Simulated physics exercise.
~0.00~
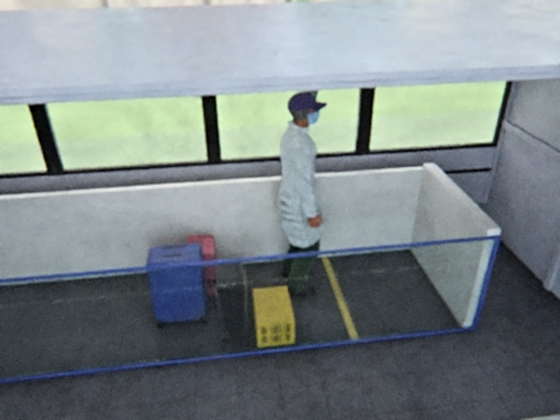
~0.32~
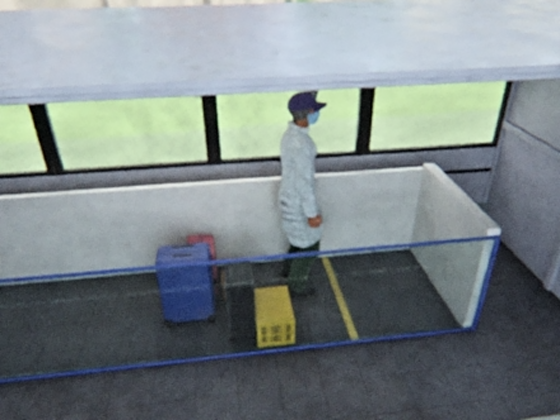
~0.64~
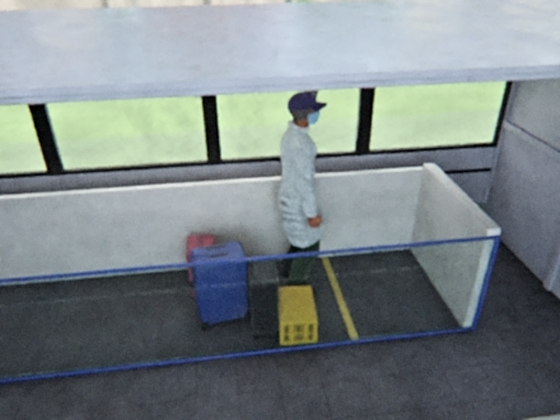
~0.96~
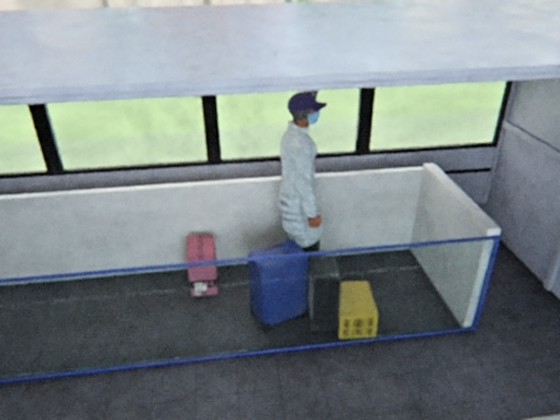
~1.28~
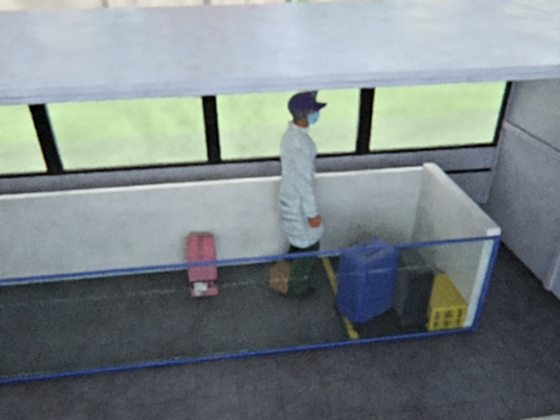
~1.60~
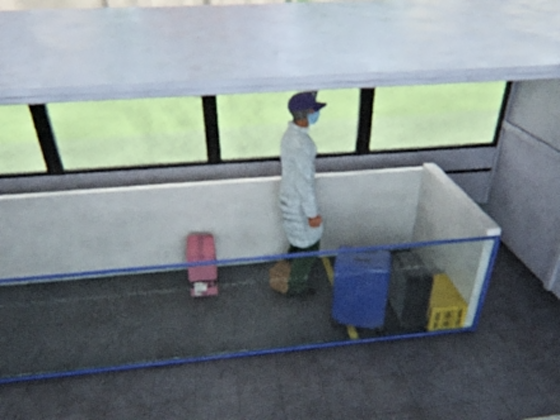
A masked passenger stands still as two cases and a yellow crate slide right past a yellow line.
